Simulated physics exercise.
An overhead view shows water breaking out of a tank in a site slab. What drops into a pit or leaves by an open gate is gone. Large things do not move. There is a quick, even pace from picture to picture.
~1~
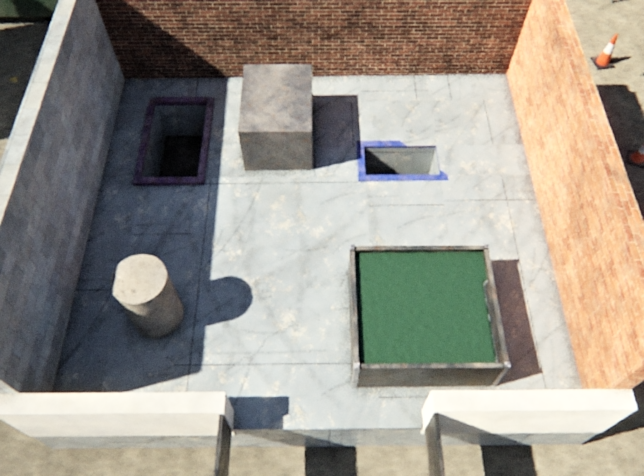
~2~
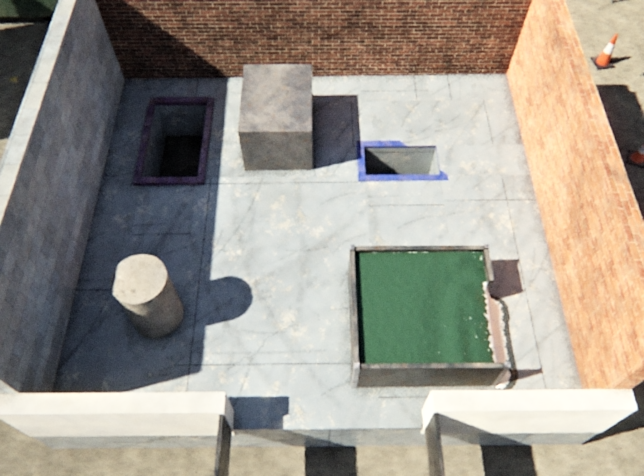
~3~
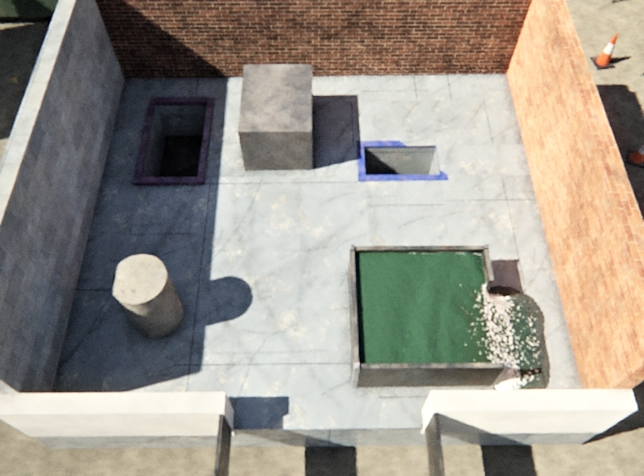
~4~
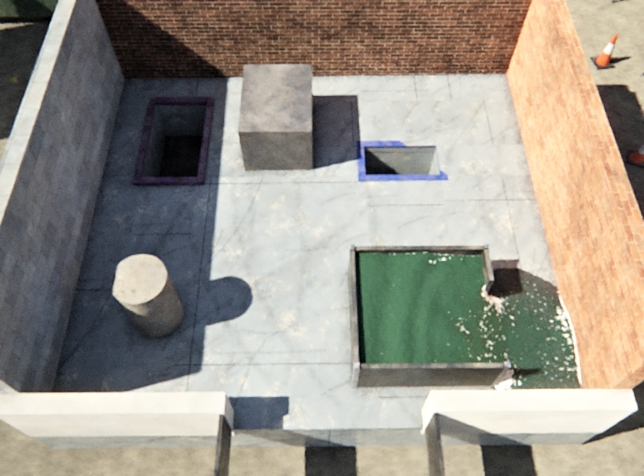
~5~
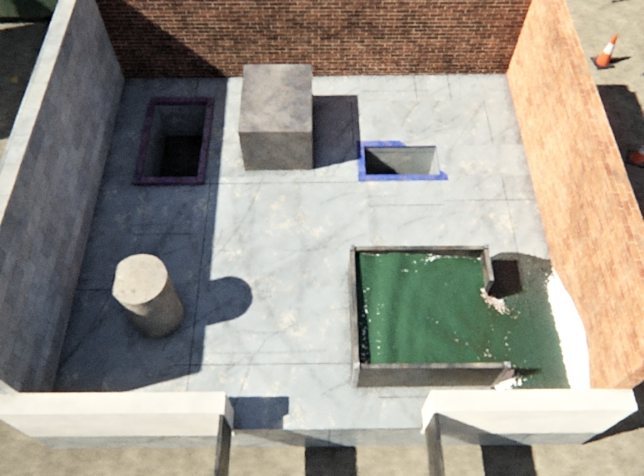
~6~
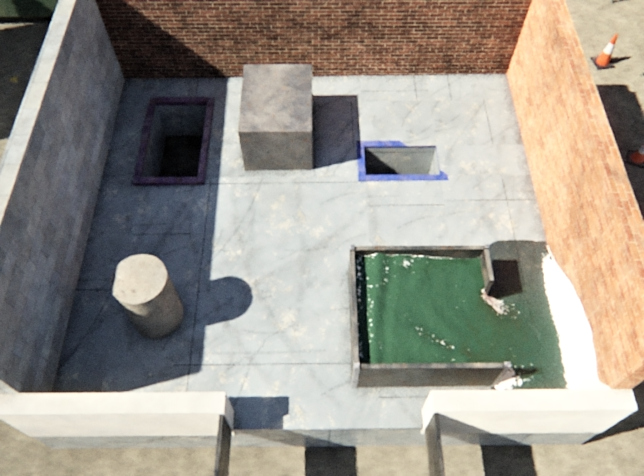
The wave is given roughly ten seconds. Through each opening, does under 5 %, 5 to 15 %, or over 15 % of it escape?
My prediction: The gate ends up with a share within five to fifteen per cent, the purple pit ends up with a share that stays below five per cent, the blue pit ends up with a share topping fifteen per cent.
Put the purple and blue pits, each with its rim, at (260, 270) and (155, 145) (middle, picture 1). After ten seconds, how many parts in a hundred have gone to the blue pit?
Result - blue pit: 8 %.
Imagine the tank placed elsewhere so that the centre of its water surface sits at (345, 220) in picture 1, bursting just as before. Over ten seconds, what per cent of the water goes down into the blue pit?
Result, blue pit: 8 percent after ten seconds.
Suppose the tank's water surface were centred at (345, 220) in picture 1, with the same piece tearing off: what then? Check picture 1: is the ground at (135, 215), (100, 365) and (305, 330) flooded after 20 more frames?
Okay, first one high and dry, second one high and dry, last one got wet.
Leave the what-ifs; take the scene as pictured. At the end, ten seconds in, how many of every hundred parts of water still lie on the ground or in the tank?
Some 68 parts in a hundred have not run off.
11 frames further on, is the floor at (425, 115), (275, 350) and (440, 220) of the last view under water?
Spared, spared, soaked.
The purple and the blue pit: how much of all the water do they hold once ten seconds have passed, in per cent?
About 0 and 18 per cent.
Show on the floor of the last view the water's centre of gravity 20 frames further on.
I would point to (454, 279).
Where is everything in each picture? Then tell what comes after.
In the first picture, the water tank at (424, 306) is whole and still.
In the second picture, the front is at a hidden place, out from the gap at (488, 334).
In the third picture, water pours out at (487, 336) and has run to (529, 304).
In the fourth picture, the front is at (556, 292), out from the gap at (487, 337).
In the fifth picture, the front is at (550, 266), out from the gap at (487, 336).
In the sixth picture, water pours out at (487, 336) and has run to (546, 248).
A moment on, water covers 10 % of the floor; the gate 0 %, the purple pit 0 %, the blue pit 0 %.
Next, water covers 25 % of the floor; the gate 0 %, the purple pit 0 %, the blue pit 0 %.
Then, water covers 40 % of the floor; the gate 5 %, the purple pit 0 %, the blue pit 5 %.
Later, water covers 55 % of the floor; the gate 10 %, the purple pit 0 %, the blue pit 11 %.
In the end, water covers 80 % of the floor; the gate 13 %, the purple pit 1 %, the blue pit 19 %.
